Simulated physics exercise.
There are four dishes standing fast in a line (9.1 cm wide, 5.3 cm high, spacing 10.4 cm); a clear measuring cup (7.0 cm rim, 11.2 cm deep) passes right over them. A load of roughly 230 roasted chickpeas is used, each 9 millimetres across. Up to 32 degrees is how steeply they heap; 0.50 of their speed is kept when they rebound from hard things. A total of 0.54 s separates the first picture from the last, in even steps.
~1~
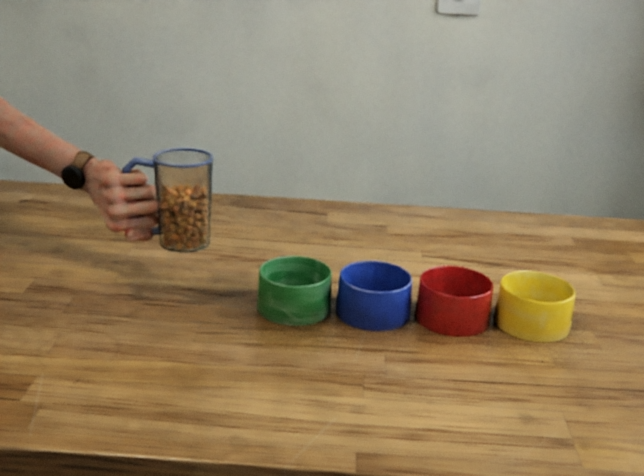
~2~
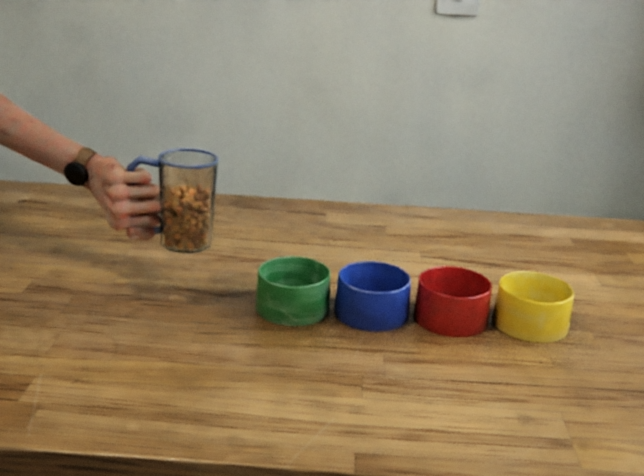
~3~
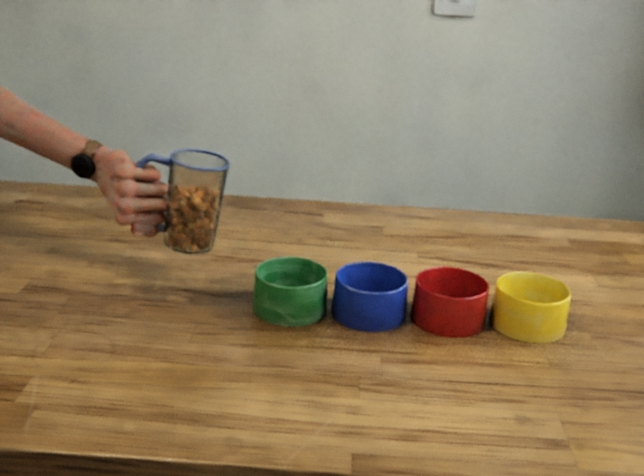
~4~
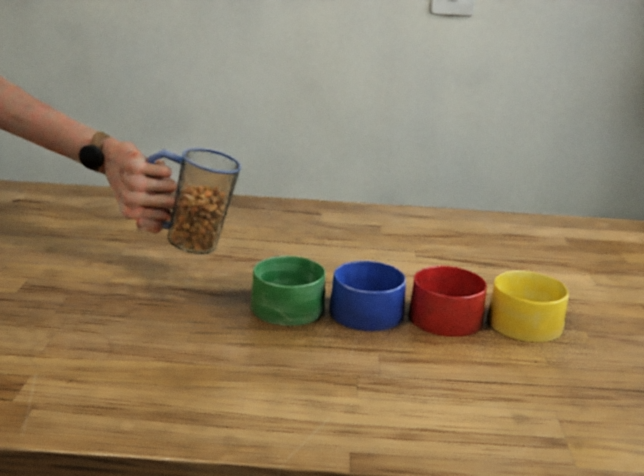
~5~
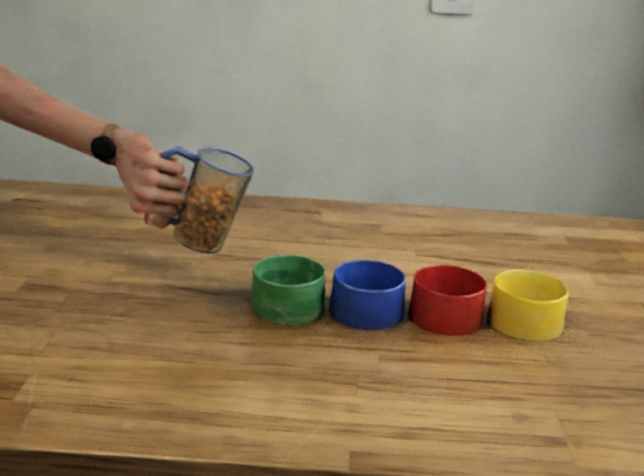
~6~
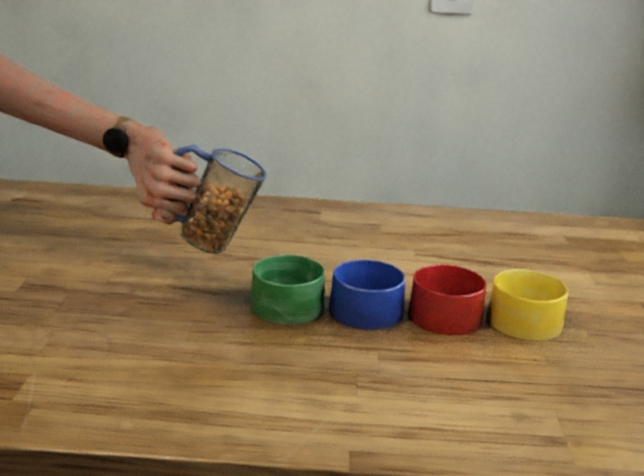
A clear measuring cup of roasted chickpeas, held by a hand wearing a dark watch, moved slightly right while gradually tilting toward four dishes lined up on a wooden table: green, blue, red and yellow.
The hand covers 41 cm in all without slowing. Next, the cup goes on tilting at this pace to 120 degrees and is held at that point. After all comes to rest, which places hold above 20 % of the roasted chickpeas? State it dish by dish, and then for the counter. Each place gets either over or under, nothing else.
My prediction: Red dish: It will hold more than a fifth; blue dish: It will hold at most a fifth; green dish: It will hold at most a fifth; yellow dish: It will hold at most a fifth; counter: It will hold at most a fifth.
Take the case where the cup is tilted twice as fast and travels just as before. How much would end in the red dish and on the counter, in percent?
Shares: Red dish 0, counter 10.
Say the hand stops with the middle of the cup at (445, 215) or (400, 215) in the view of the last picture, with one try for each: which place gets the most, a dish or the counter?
I'd expect red to win the first try and red the second.
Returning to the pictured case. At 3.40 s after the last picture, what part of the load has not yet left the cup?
Some 0 %.
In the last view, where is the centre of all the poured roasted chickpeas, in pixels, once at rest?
Near (455, 302).
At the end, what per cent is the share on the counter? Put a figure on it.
Close to 5 %, more or less.
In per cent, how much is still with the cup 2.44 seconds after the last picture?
Roughly 0 in a hundred.
Then, 1.46 s after the last picture, tilt 96 degrees; cup holds 100 %.
Then, 2.44 s after the last picture, tilt 120 degrees; cup holds 0 %, red 95 %.
Then, 3.40 s after the last picture, tilt 120 degrees; cup holds 0 %, red 95 %.
In the end, red 95 %, blue 0 %, green 0 %, yellow 0 %, counter 5 %.
